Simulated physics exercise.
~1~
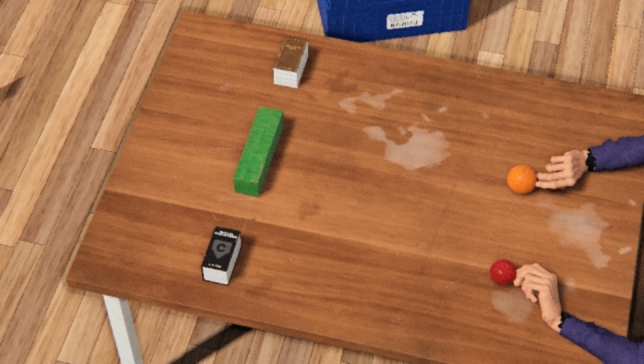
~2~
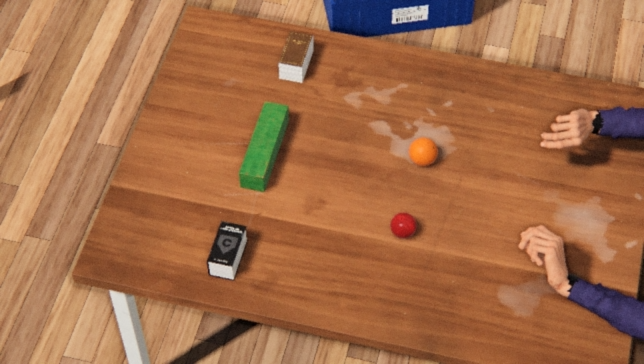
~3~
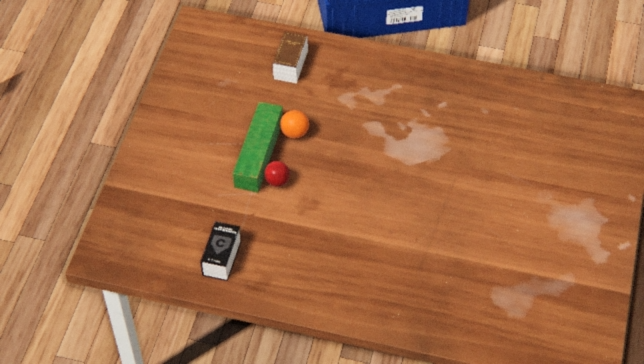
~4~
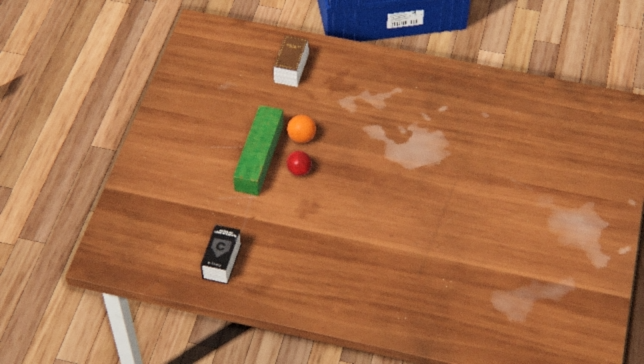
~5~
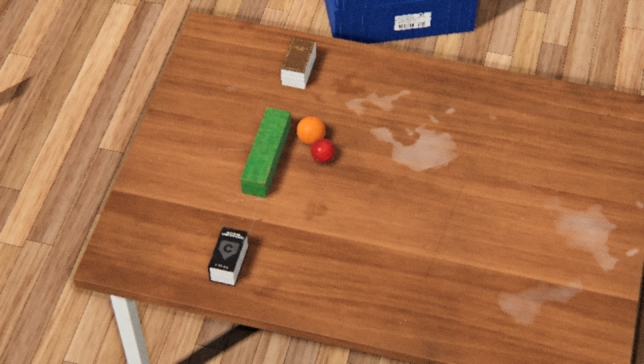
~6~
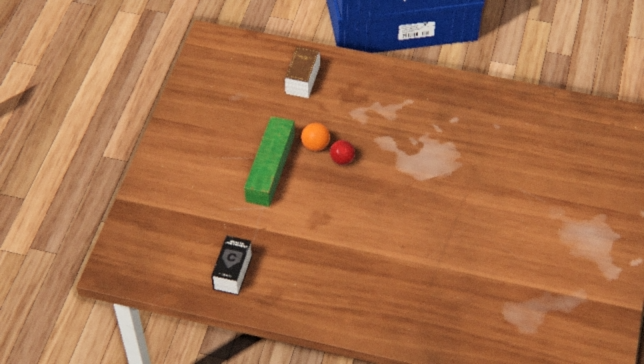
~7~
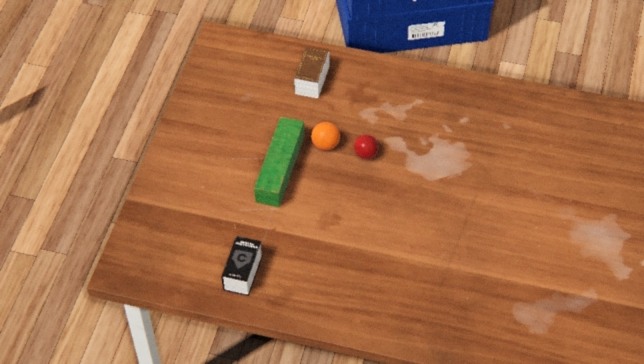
Orange and red apple rolling left from two releasing hands, hitting a green block, the orange stopping beside it, the apple rebounding right.
